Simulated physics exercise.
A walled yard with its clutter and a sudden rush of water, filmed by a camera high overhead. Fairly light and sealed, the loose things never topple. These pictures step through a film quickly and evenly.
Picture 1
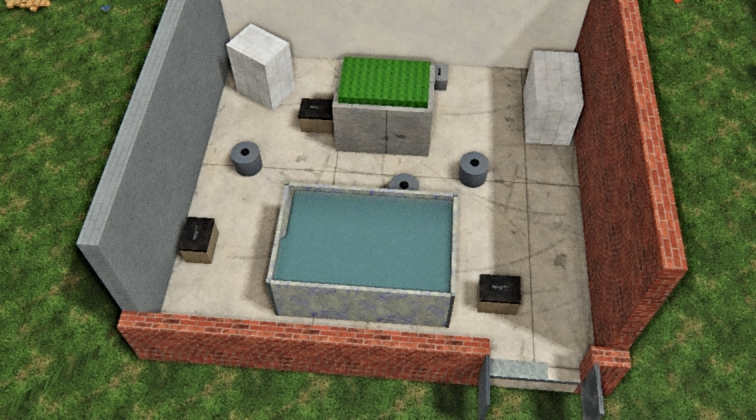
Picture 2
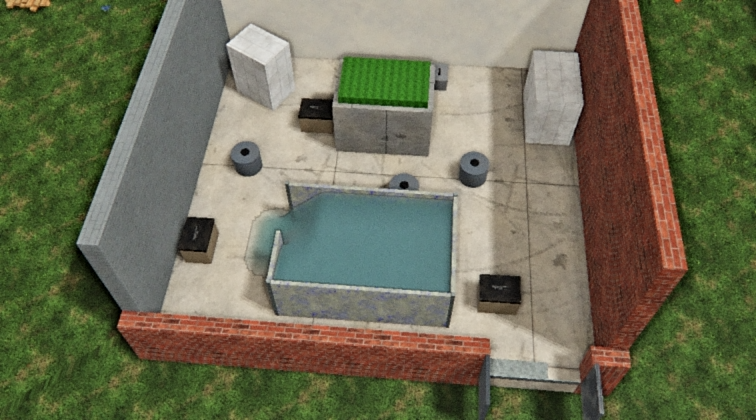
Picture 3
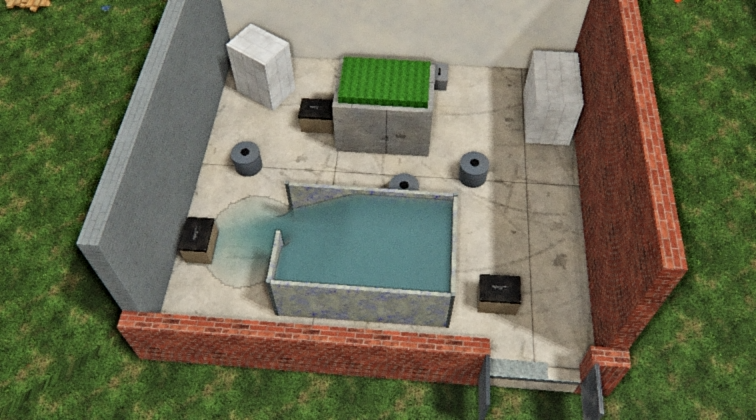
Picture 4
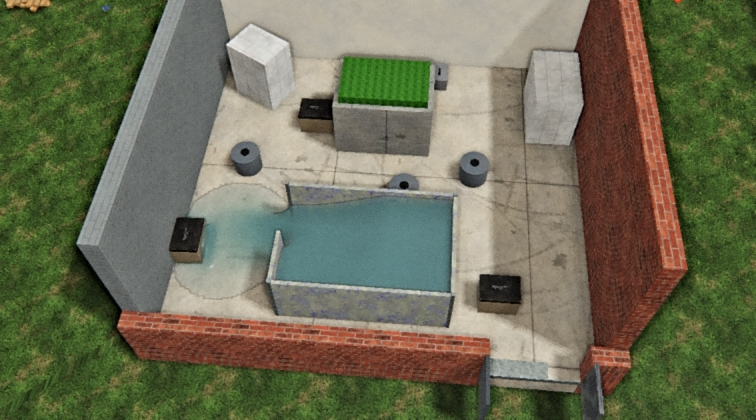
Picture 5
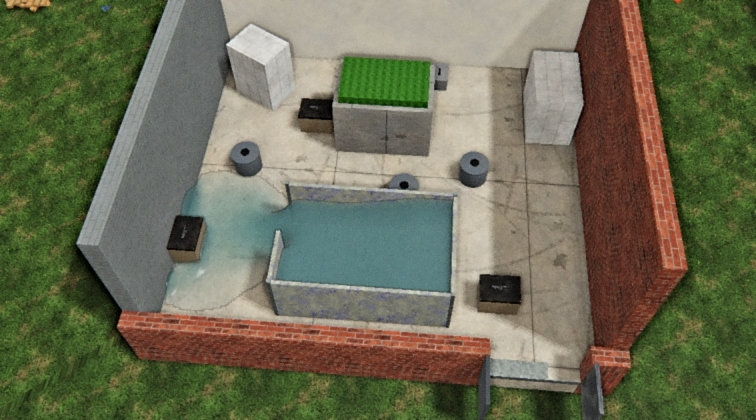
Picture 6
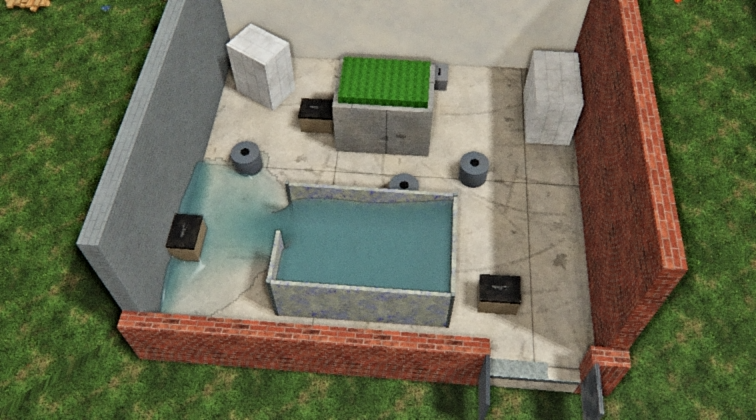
Water held in a raised rectangular tank in a walled yard pours out through a gap at its left side and fans across the concrete floor. It reaches a dark-topped box near the left wall and nudges it slightly left, then spreads along the wall while the other objects stay put.
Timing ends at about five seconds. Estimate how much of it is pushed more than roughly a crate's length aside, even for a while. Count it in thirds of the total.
Share shifted well: Middle, a third to two thirds.
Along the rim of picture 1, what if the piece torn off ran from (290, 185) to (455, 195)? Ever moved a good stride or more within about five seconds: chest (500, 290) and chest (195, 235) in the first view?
Going one by one, the first stopped short and the second made the full stretch.
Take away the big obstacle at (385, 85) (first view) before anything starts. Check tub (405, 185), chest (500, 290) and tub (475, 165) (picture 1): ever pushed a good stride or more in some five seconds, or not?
Fell short, fell short and fell short.
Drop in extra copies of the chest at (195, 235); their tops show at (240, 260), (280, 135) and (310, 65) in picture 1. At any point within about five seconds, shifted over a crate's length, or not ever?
Copy by copy, in order: Relocated, relocated, relocated.
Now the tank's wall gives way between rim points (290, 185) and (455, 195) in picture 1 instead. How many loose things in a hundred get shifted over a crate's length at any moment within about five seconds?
Around 90 per cent.
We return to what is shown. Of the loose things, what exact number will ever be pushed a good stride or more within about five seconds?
Counting them up gives 3.
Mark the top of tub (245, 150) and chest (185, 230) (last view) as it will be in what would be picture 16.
Near (288, 107) and (194, 293).
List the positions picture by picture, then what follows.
The first picture shows a chest at (197, 233), on the bottom; a tub at (245, 152), on the bottom; 0 of 7 have shifted.
The second picture shows a chest at (197, 233), on the bottom; a tub at (245, 152), on the bottom; 0 of 7 have shifted.
The third picture shows a chest at (196, 233), on the bottom; a tub at (245, 152) rests on the ground; 0 of 7 have shifted.
The fourth picture shows a chest at (187, 234) rests on the ground, close to its start; a tub at (245, 152) rests on the ground; 1 of 7 have shifted.
The fifth picture shows a chest at (185, 232), on the bottom, close to its start; a tub at (245, 152) rests on the ground; 1 of 7 have shifted.
The sixth picture shows a chest at (184, 231), afloat, close to its start; a tub at (245, 152), on the bottom; 1 of 7 have shifted.
A moment on, 0 of 7 are well off their spots; 1 afloat.
Next, 2 of 7 are well off their spots; 2 afloat.
Later, 2 of 7 are well off their spots; 2 afloat.
In the end, 3 of 7 are well off their spots, and 3 have been at some point; 2 afloat.
